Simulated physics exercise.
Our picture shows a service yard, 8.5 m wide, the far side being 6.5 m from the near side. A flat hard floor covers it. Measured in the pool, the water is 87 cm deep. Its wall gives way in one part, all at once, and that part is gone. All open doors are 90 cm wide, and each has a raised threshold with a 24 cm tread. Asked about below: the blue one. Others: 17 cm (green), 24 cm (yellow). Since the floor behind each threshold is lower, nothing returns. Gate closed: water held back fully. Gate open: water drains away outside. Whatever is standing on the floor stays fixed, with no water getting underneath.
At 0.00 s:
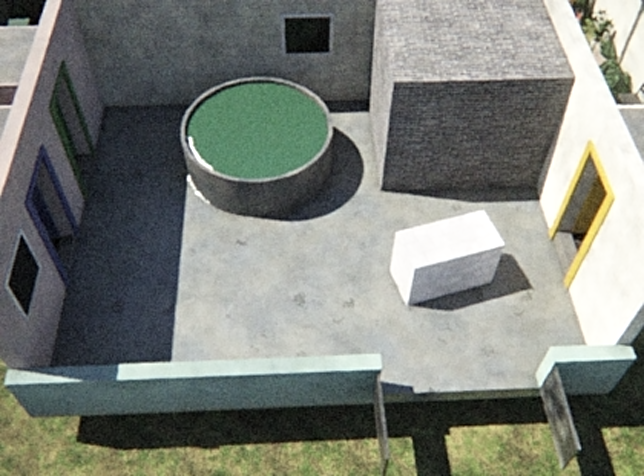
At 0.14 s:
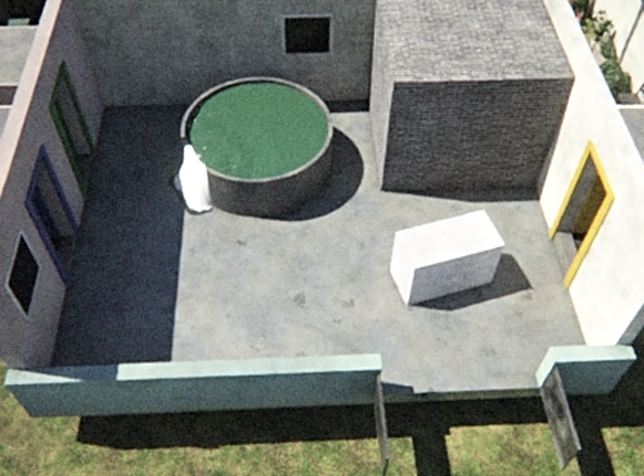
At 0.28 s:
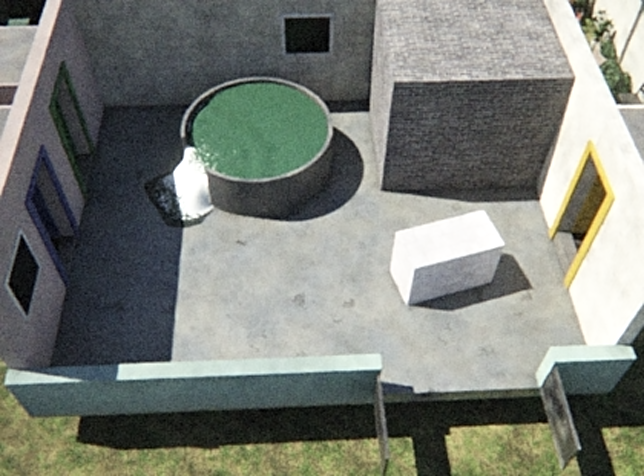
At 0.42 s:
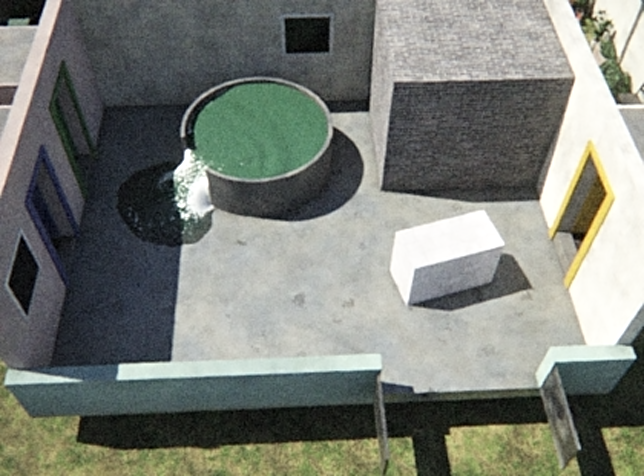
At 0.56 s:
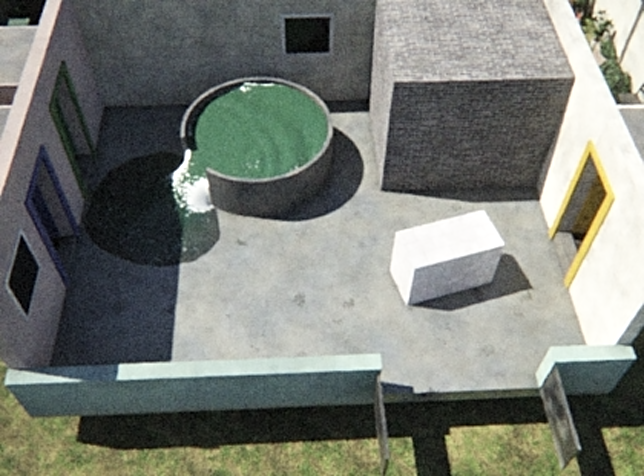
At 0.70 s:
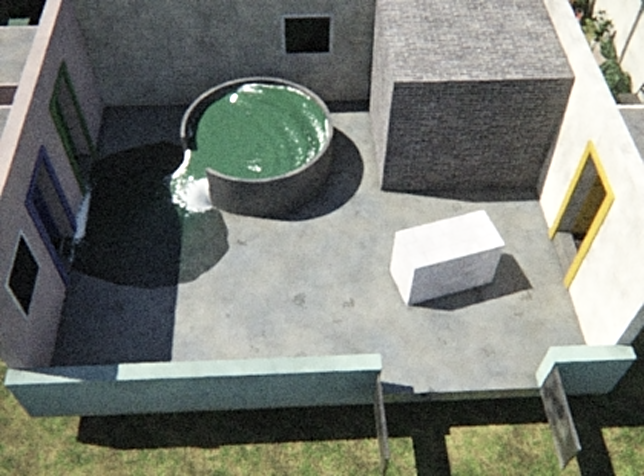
A walled yard with a flat grey floor is seen from high above by a camera that stays still. A round tank of green water stands toward the back, with blue and green doorways on the left, a white block and yellow doorway on the right, and a low pale-blue wall in front. Water bursts from the tank's left side, spreads in a dark, widening sheet and reaches the blue doorway, while ripples cross the tank.
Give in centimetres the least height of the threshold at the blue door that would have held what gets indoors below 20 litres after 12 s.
31 cm.
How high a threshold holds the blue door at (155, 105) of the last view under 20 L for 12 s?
Roughly 10.5 cm.
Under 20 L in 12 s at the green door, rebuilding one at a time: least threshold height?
For the green door, about 29 cm.
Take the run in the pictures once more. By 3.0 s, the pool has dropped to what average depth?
I'd put it near 48 cm.
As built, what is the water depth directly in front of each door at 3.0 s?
In cm: Green 24, blue 24, yellow 0.
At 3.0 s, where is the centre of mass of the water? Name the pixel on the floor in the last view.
Roughly (207, 202).
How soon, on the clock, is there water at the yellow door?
Yellow 5.5 s.
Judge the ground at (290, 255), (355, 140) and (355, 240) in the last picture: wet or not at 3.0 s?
In turn: Dry, not reached, not reached.
After 1.4 s water covers 25 % of the floor, deepest (48 cm) near (193, 194); 28 cm at the blue door, 68 litres in over its 9 cm threshold.
After 3.0 s water covers 35 % of the floor, deepest (44 cm) near (45, 394); 24 cm at the blue door, 245 litres in over its 9 cm threshold.
After 12.0 s water covers 100 % of the floor, deepest (15 cm) near (569, 293); 11 cm at the blue door, 442 litres in over its 9 cm threshold.
At the blue door as built, the water arrived by 0.7 s and peaked near 30 cm at 1.8 s.
With a threshold of 28 cm, 36 litres would have come in within the 12 s; with 37.5 cm, 1 litre. So under 20 litres takes about 31 cm.
